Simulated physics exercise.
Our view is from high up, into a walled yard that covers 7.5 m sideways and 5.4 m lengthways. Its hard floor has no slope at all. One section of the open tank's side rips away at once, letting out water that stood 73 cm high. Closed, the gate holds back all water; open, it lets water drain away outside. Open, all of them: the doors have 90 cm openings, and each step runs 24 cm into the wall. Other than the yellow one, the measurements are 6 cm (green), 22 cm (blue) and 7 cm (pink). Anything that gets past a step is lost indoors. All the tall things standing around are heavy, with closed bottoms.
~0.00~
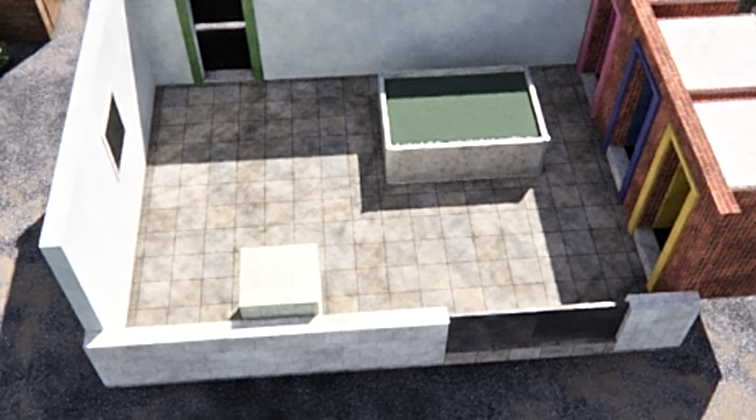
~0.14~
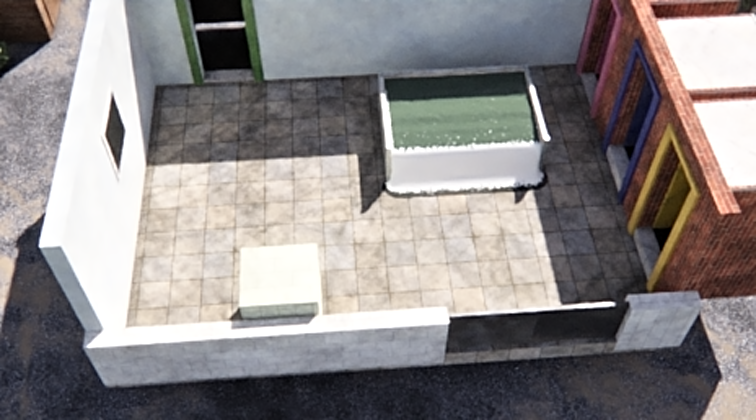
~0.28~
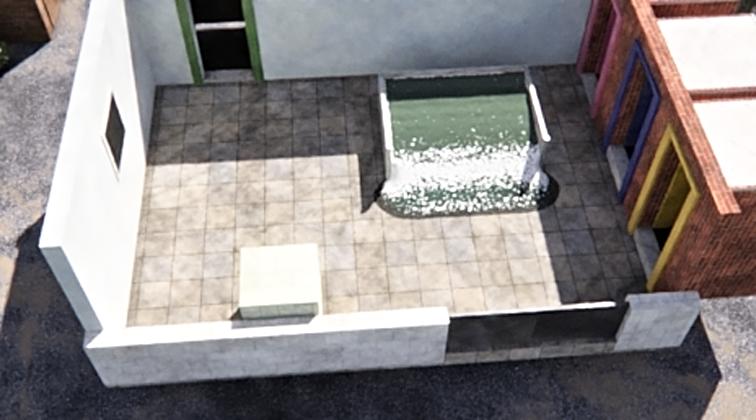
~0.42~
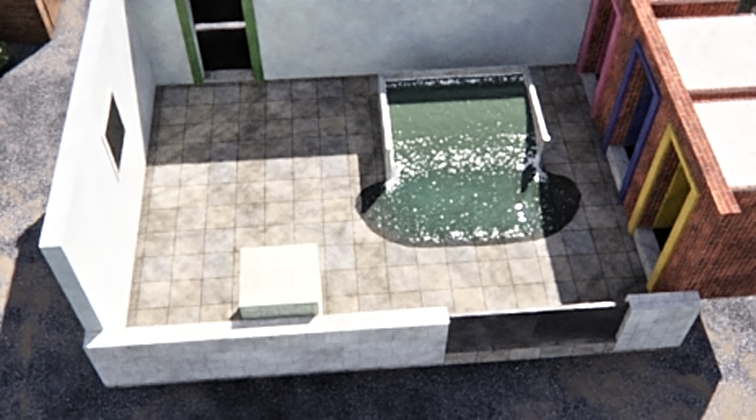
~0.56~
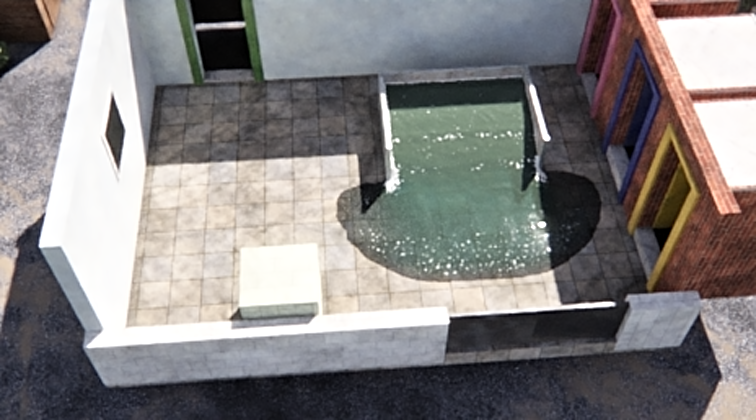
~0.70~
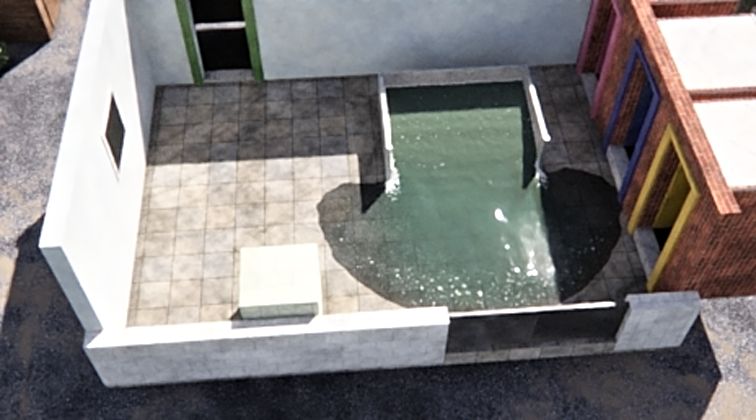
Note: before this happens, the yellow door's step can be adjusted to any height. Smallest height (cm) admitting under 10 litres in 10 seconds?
Roughly 23 cm.
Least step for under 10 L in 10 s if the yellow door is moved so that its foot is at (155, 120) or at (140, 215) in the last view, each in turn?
In turn: Roughly 9.5 cm, roughly 5.0 cm.
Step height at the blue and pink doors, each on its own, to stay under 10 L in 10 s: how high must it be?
You'd want about 6.5 centimetres at blue and about 14.5 centimetres at pink.
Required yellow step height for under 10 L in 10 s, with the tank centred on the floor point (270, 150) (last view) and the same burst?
Then roughly 19 cm.
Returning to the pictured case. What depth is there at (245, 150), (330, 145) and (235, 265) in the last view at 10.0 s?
9, 5 and 2 cm, respectively.
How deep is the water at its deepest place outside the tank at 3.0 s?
About 30 cm at most.
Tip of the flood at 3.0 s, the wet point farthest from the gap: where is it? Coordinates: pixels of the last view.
The farthest wet point sits near (122, 360).
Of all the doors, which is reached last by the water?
That would be the green door.
After 1.4 s water covers 35 % of the floor, deepest (44 cm) near (475, 325); 11 cm at the yellow door, 0 litres in over its 21 cm step.
After 3.0 s water covers 50 % of the floor, deepest (30 cm) near (334, 346); 24 cm at the yellow door, 13 litres in over its 21 cm step.
After 10.0 s water covers 100 % of the floor, deepest (12 cm) near (311, 84); 5 cm at the yellow door, 17 litres in over its 21 cm step.
At the yellow door as built, the water arrived by 0.9 s and peaked near 29 cm at 2.4 s.
With a step of 21 cm, 17 litres would have come in within the 10 s; with 28.5 cm, 2 litres. So under 10 litres takes about 23 cm.
